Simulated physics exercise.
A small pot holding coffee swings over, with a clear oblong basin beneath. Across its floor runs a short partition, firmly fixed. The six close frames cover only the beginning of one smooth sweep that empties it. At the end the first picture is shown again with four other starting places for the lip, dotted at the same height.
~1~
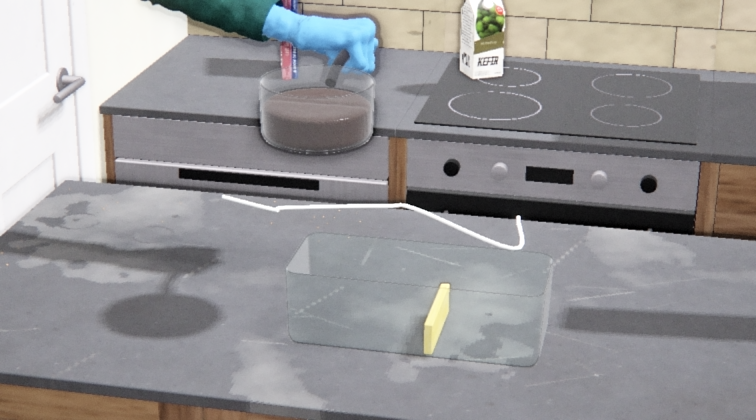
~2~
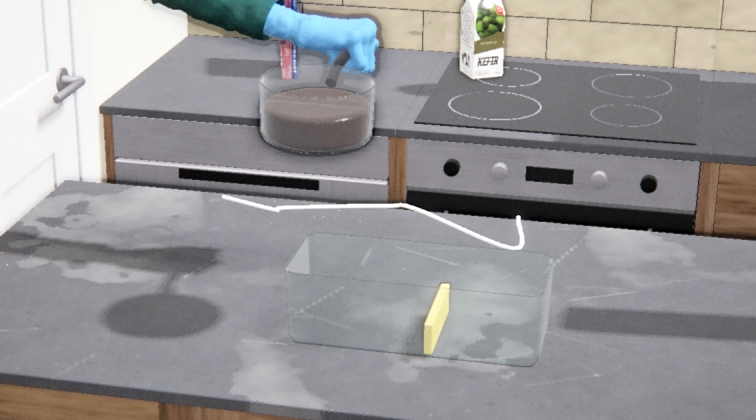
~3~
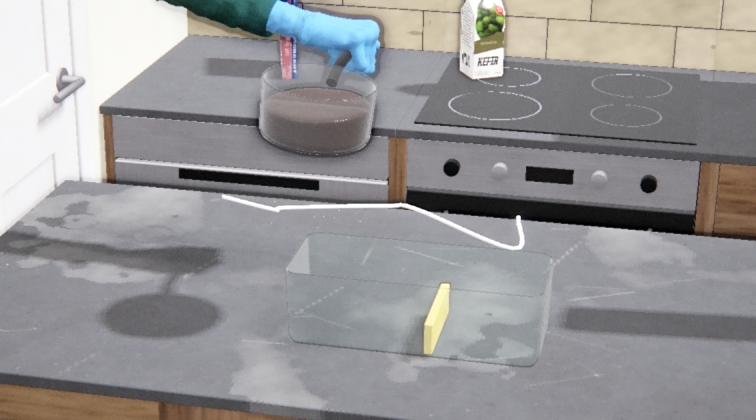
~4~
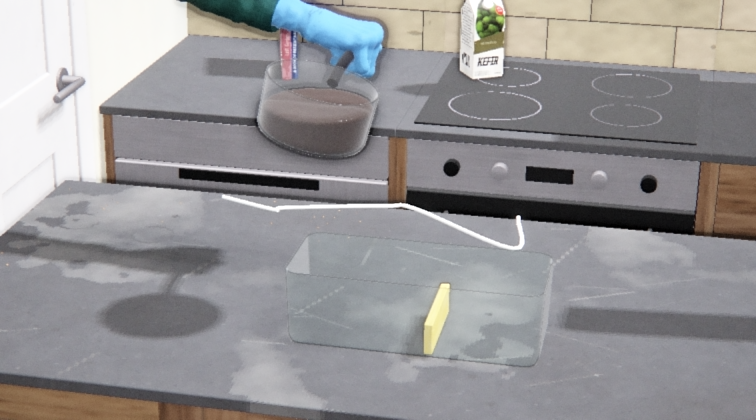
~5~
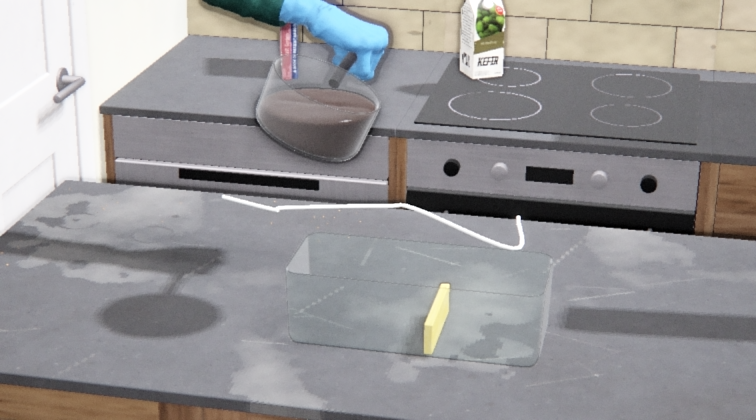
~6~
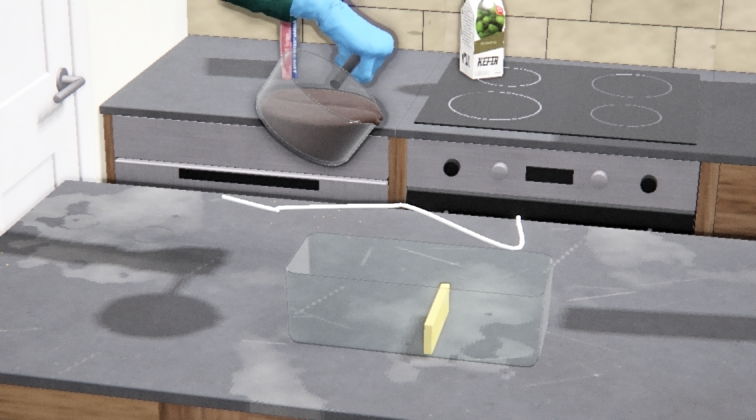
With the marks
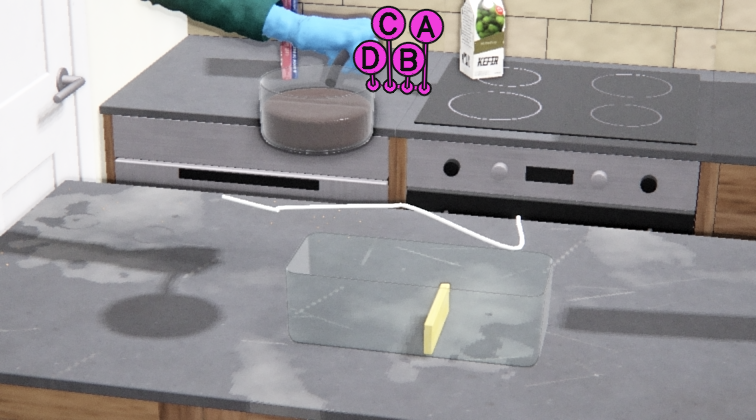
In a kitchen, a blue-gloved hand holds a clear round container of brown liquid over the back counter, while a transparent oblong basin with a short yellow partition sits on the nearer counter. The container stays upright at first, then tilts steadily to the right until the liquid reaches over its lip.
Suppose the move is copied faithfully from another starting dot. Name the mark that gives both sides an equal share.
The answer is place C.
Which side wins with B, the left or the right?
The right side.
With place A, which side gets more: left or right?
More ends on the right.
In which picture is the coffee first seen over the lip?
In picture 6.
On the marked copy, A at (424, 88); B at (407, 87); C at (390, 85); D at (373, 84).
Choosing A, about 16 % ends left of the wall and 82 % right of it.
Choosing B, about 30 % ends left of the wall and 69 % right of it.
Choosing C, about 48 % ends left of the wall and 50 % right of it.
Choosing D, about 72 % ends left of the wall and 25 % right of it; 3 % is lost outside.
